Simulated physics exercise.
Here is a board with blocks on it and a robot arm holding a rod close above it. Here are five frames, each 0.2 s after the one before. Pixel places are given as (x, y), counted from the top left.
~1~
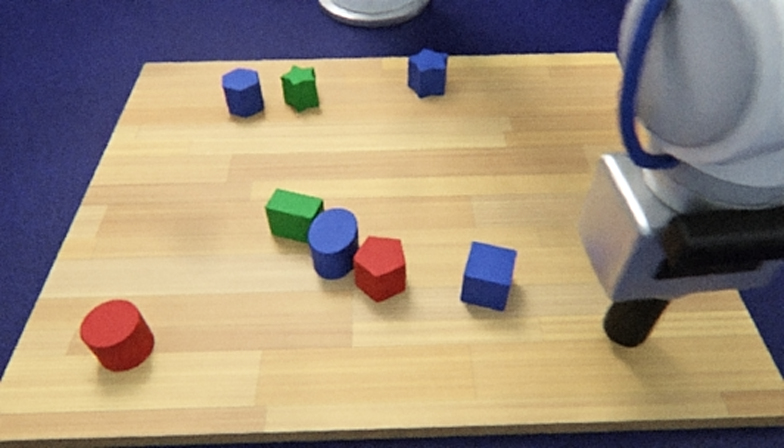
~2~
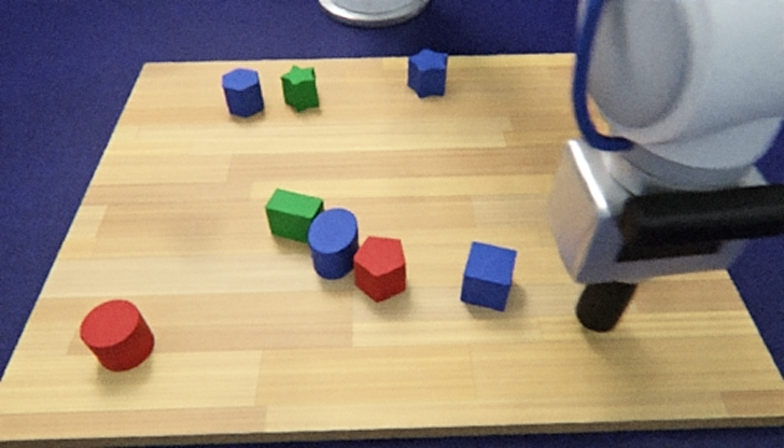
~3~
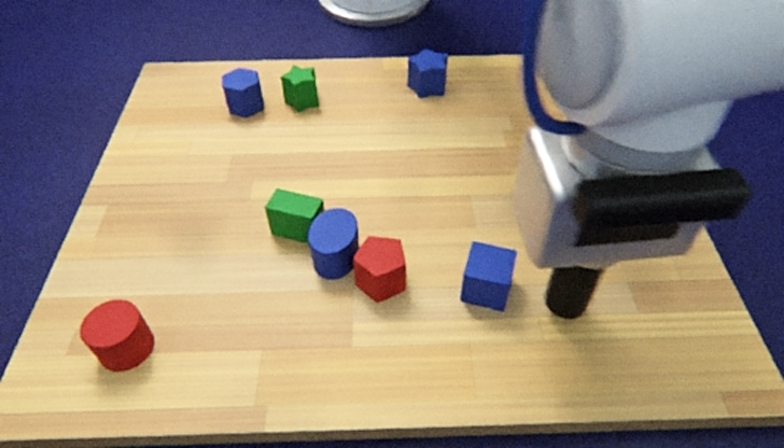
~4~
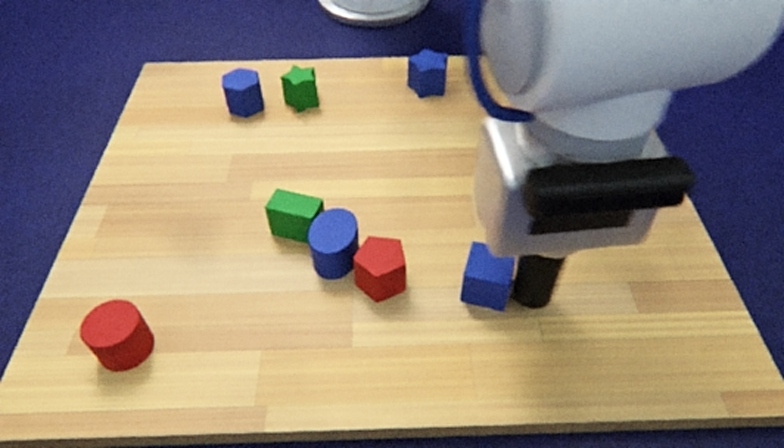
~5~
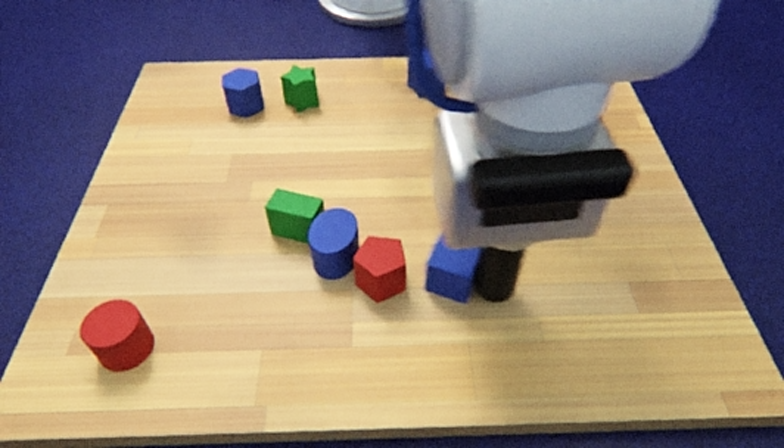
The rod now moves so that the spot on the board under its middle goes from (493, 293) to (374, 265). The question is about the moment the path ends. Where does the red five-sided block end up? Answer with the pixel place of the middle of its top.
The spot you're after is about (294, 280) in the image.
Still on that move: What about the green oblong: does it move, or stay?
The block moves away from its spot.
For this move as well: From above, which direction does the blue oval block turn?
It goes clockwise.
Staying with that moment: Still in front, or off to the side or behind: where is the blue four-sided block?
Looking at the end of the path, the blue four-sided block is still being driven ahead.
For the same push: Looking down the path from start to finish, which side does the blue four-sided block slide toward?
The answer is left.
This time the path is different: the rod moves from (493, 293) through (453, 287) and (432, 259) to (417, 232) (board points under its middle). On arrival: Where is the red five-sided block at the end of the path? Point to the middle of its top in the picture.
My estimate: (348, 261).
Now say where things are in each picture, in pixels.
The first picture shows tip of the rod (625, 329), middles of tops, green oblong (294, 202), blue oval block (333, 229), red five-sided block (381, 254), blue four-sided block (491, 262).
The second picture shows rod (597, 314), nothing pushed.
The third picture shows rod (566, 302), nothing pushed.
The fourth picture shows rod (532, 292), nothing pushed.
The fifth picture shows rod (495, 285), green oblong (294, 202), blue oval block (333, 229), red five-sided block (381, 254), blue four-sided block (455, 254).
On the path given first. One third of the way, rod (453, 276); red five-sided block (362, 256); blue four-sided block (412, 246), turned 15° anticlockwise.
Two thirds of the way, rod (412, 266); green oblong (289, 198); blue oval block (318, 228), turned 35° clockwise; red five-sided block (324, 268); blue four-sided block (367, 246), turned 35° anticlockwise.
At the end, rod (373, 257); green oblong (285, 194); blue oval block (301, 226), turned 60° clockwise; red five-sided block (294, 280), turned 20° anticlockwise; blue four-sided block (332, 253), turned 55° anticlockwise.
